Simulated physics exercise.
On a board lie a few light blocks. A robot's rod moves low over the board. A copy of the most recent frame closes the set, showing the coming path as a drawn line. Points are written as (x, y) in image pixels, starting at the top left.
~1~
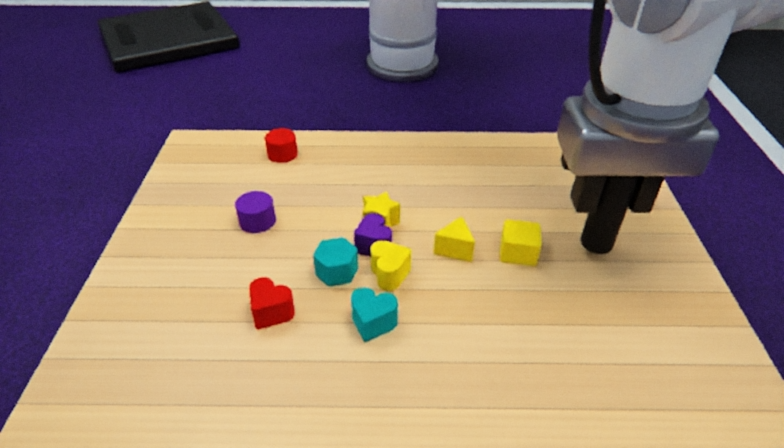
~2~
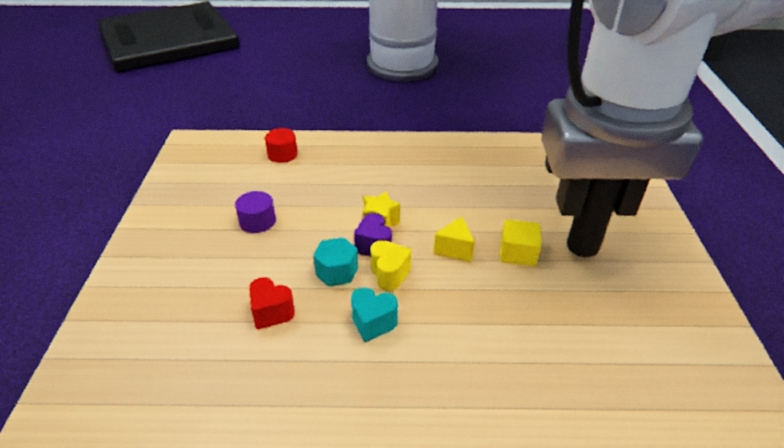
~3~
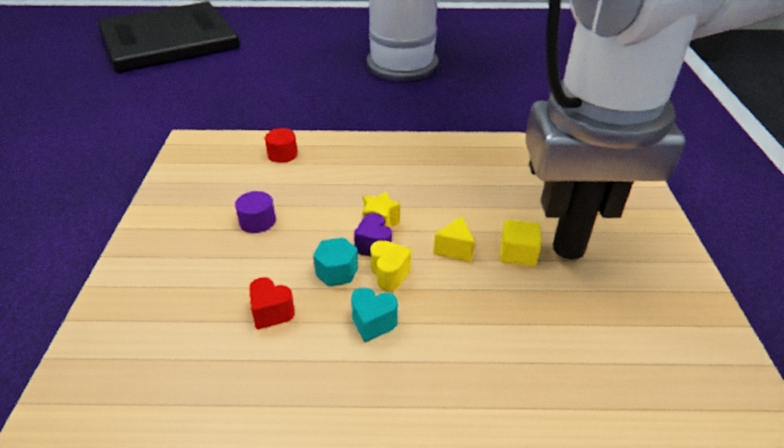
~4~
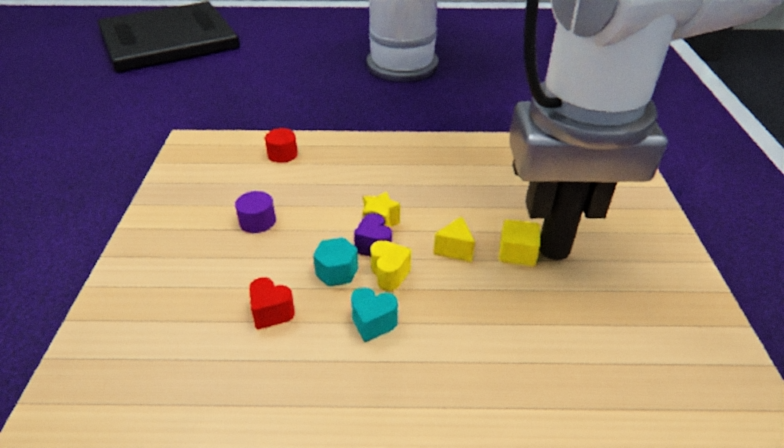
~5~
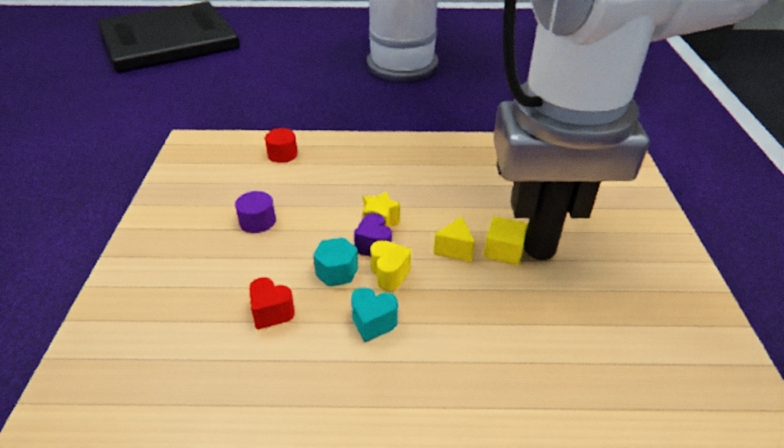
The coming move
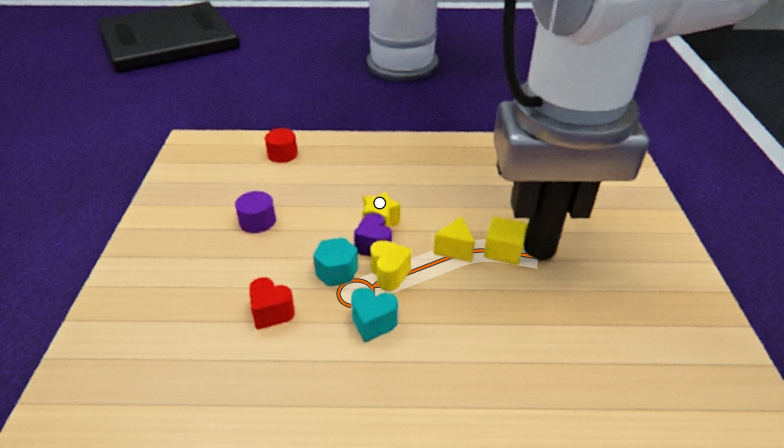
A robot's black rod slid slowly left over a wooden board of small colored blocks, met the yellow square, and pushed it a short way toward the yellow triangle while the other blocks stayed still.
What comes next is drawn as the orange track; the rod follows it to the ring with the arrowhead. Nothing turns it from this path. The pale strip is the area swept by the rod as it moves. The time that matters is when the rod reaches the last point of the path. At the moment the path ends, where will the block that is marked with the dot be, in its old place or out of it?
Once the path is done, it is somewhere new.
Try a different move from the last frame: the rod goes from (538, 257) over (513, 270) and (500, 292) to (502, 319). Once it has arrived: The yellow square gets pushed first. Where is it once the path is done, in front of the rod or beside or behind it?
I'd say the yellow square has slipped off and sits beside or behind the rod.
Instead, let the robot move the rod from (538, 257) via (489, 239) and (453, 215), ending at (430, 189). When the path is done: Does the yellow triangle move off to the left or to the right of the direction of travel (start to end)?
It moves over to the left.
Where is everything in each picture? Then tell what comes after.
In the first frame, tip of the rod (596, 245), middles of tops, turquoise six-sided block (335, 251), yellow star-shaped block (380, 203), yellow heart (390, 254), yellow triangle (457, 230), yellow square (523, 232).
In the second frame, rod (582, 248), nothing pushed.
In the third frame, rod (568, 250), nothing pushed.
In the fourth frame, rod (554, 250), nothing pushed.
In the fifth frame, rod (540, 250), turquoise six-sided block (335, 251), yellow star-shaped block (380, 203), yellow heart (390, 254), yellow triangle (457, 230), yellow square (508, 230).
The line goes from (538, 257) via (473, 251) and (416, 270), ending at (356, 293); the dot is on the yellow star-shaped block.
The first path, step by step. One third of the way, rod (474, 244); yellow triangle (409, 226), turned 30° clockwise; yellow square (441, 225).
Two thirds of the way, rod (416, 263); yellow star-shaped block (375, 197), turned 35° clockwise; yellow heart (377, 258); yellow triangle (370, 218), turned 60° clockwise; yellow square (397, 230), turned 30° clockwise.
At the end, rod (355, 286); turquoise six-sided block (304, 246); yellow star-shaped block (375, 196), turned 40° clockwise; yellow heart (322, 266), turned 75° clockwise; yellow triangle (368, 217), turned 65° clockwise; yellow square (393, 231), turned 40° clockwise.
